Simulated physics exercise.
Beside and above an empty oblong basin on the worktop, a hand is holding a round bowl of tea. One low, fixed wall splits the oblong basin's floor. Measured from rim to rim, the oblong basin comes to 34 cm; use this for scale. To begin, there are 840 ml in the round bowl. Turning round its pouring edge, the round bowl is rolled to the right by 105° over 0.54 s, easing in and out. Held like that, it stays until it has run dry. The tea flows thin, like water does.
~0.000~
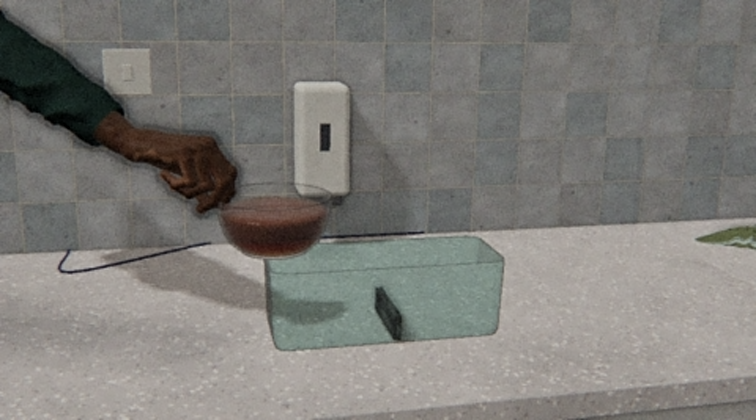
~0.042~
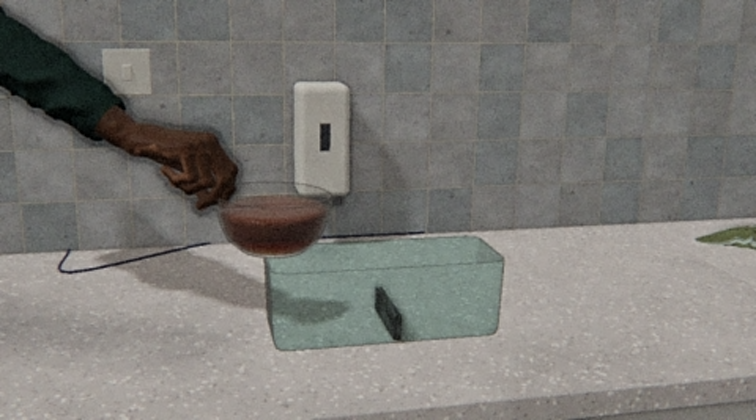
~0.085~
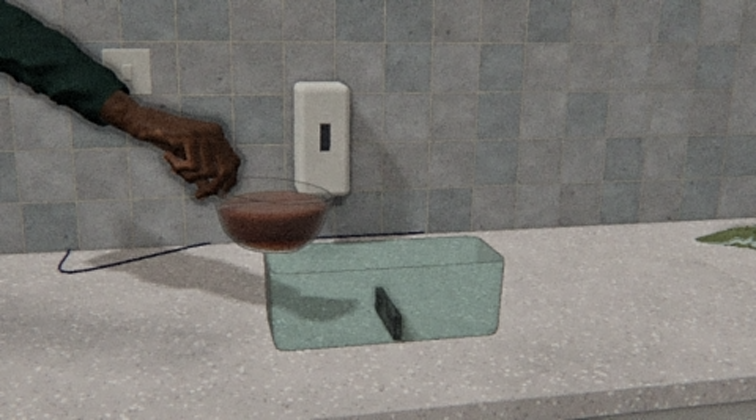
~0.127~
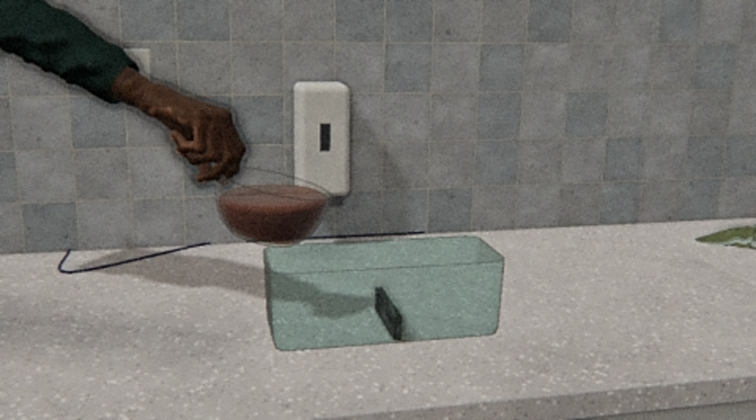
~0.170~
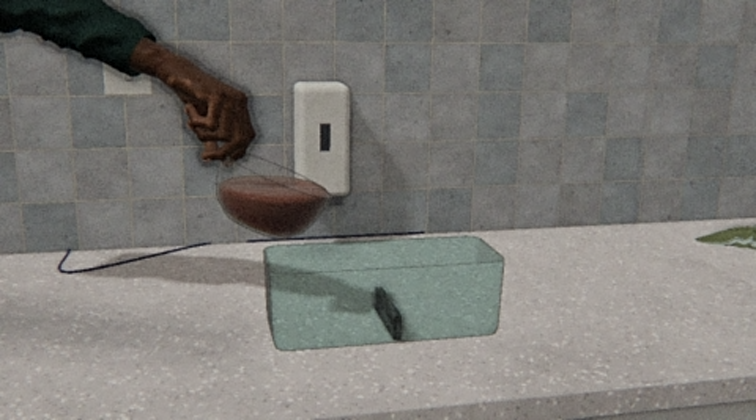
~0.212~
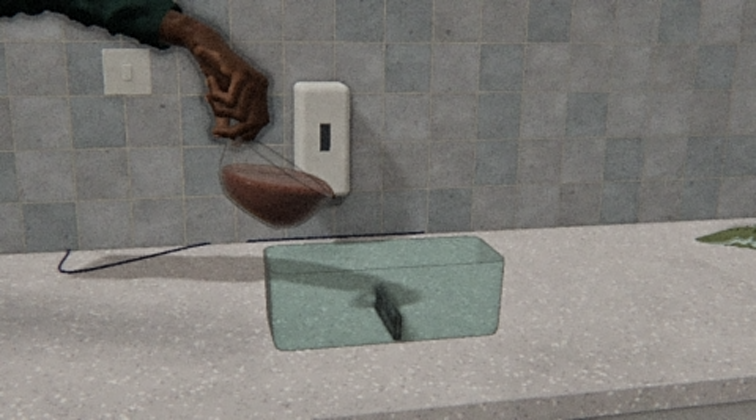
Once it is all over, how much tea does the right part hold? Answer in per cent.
The right part holds about 54 per cent.
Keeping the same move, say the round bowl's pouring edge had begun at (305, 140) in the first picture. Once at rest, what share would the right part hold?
In that case roughly 50 per cent.
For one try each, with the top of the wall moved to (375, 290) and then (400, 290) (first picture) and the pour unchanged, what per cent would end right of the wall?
Respectively 70 and 55 %.
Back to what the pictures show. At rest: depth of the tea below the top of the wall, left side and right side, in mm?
Roughly 22 mm on the left side and roughly 14 mm on the right.
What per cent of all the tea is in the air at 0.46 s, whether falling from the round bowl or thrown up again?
About 54 per cent.
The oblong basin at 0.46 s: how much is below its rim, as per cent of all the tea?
At that time the basin holds about 12 per cent of the liquid.
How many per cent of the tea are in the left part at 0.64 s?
The left part holds some 12 per cent.
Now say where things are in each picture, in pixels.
It leans 0°; its right rim is at (331, 195); the tea meets the walls at (219, 210) and (327, 205); the oblong basin's rim runs from (267, 261) to (492, 249); the wall's top is at (388, 302), in the first frame.
It leans 2°; its right rim is at (331, 195); the tea meets the walls at (219, 209) and (327, 204), in the second frame.
It leans 6°; its right rim is at (330, 195); the tea meets the walls at (218, 205) and (327, 200), in the third frame.
It leans 14°; its right rim is at (330, 195); the tea meets the walls at (218, 197) and (327, 194), in the fourth frame.
It leans 24°; its right rim is at (330, 195); the tea meets the walls at (218, 185) and (329, 188), in the fifth frame.
It leans 35°; its right rim is at (329, 196); the tea meets the walls at (221, 168) and (327, 186); 2 per cent is over the edge, in the sixth frame.
By 0.46 s the tilt is 99° and 34 per cent is still to pour, 8 is left of the wall and 4 right of it.
By 0.64 s the tilt is 105° and 0 per cent is still to pour, 11 is left of the wall and 81 right of it.
By 0.83 s the tilt is 105° and 0 per cent is still to pour, 21 is left of the wall and 48 right of it.
By 1.04 s the tilt is 105° and 1 per cent is still to pour, 34 is left of the wall and 60 right of it.
At rest 40 per cent lies left of the wall, 54 right of it and 6 outside.
